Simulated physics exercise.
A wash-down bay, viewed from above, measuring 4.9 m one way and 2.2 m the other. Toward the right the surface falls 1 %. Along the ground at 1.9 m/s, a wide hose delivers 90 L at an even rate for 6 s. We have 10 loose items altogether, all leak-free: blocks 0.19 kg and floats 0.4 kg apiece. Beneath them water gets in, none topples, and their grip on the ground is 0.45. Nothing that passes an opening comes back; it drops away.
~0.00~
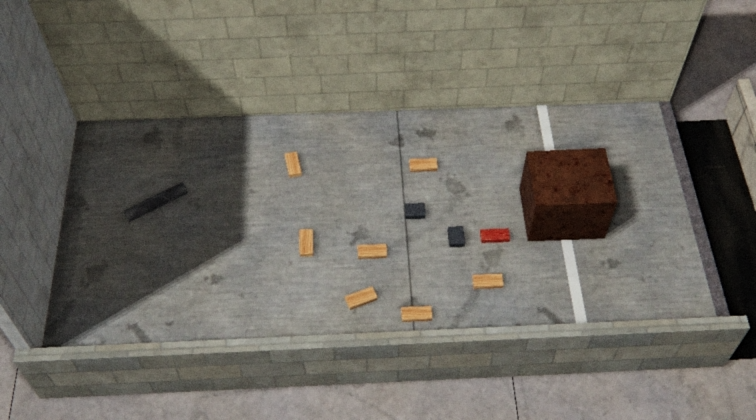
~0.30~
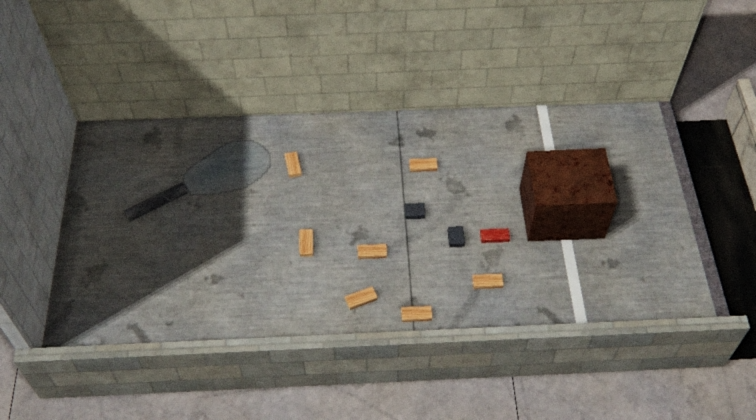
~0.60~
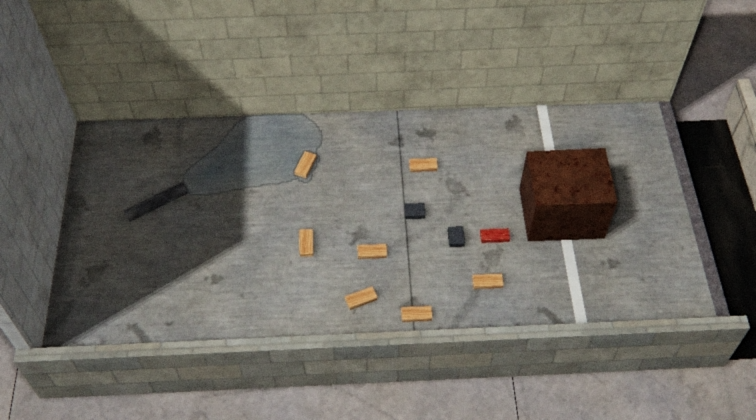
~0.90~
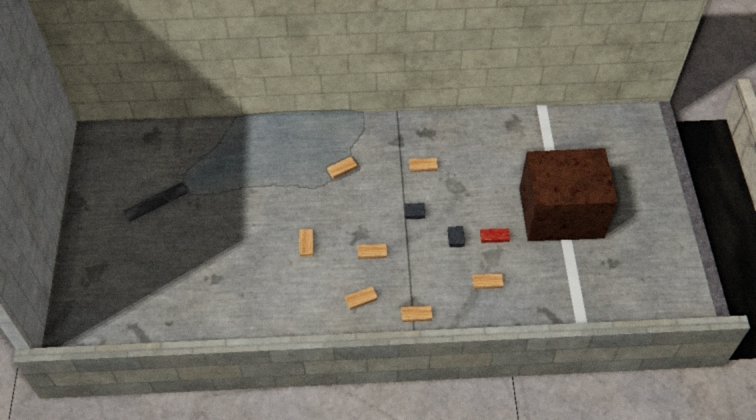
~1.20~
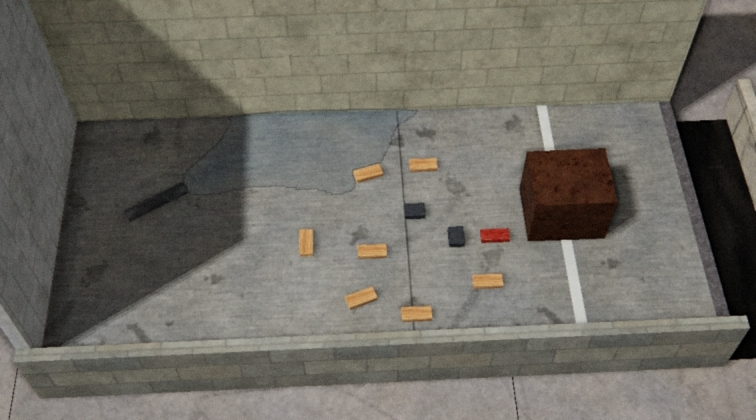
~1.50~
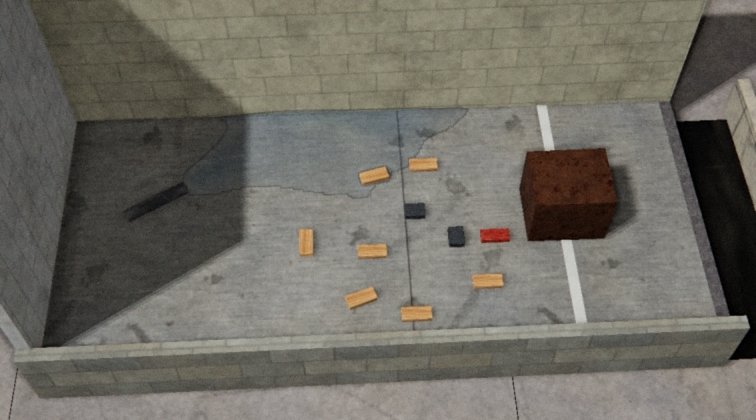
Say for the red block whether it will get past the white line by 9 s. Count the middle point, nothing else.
As for the red block, it fails to make it.
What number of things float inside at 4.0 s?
The number is 0.
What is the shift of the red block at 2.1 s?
It is about 0 cm out of place by then.
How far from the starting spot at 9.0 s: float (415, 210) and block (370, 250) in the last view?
Distances, as listed: 0 cm then 0 cm.
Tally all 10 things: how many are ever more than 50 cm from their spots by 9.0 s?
Tally: 1.
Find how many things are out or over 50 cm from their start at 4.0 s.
Tally at that time: 1.
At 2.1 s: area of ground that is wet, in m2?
About 1.5 m2.
After 2.1 s the red block is near (495, 234), 0.0 m from its start, aground; 0 of 10 are over the mark; 0 afloat.
After 4.0 s the red block is near (495, 234), 0.0 m from its start, aground; 0 of 10 are over the mark; 0 afloat.
After 6.3 s the red block is near (493, 240), 0.1 m from its start, aground; 0 of 10 are over the mark; 0 afloat.
After 9.0 s the red block is near (482, 268), 0.3 m from its start, aground; 0 of 10 are over the mark; 0 afloat.
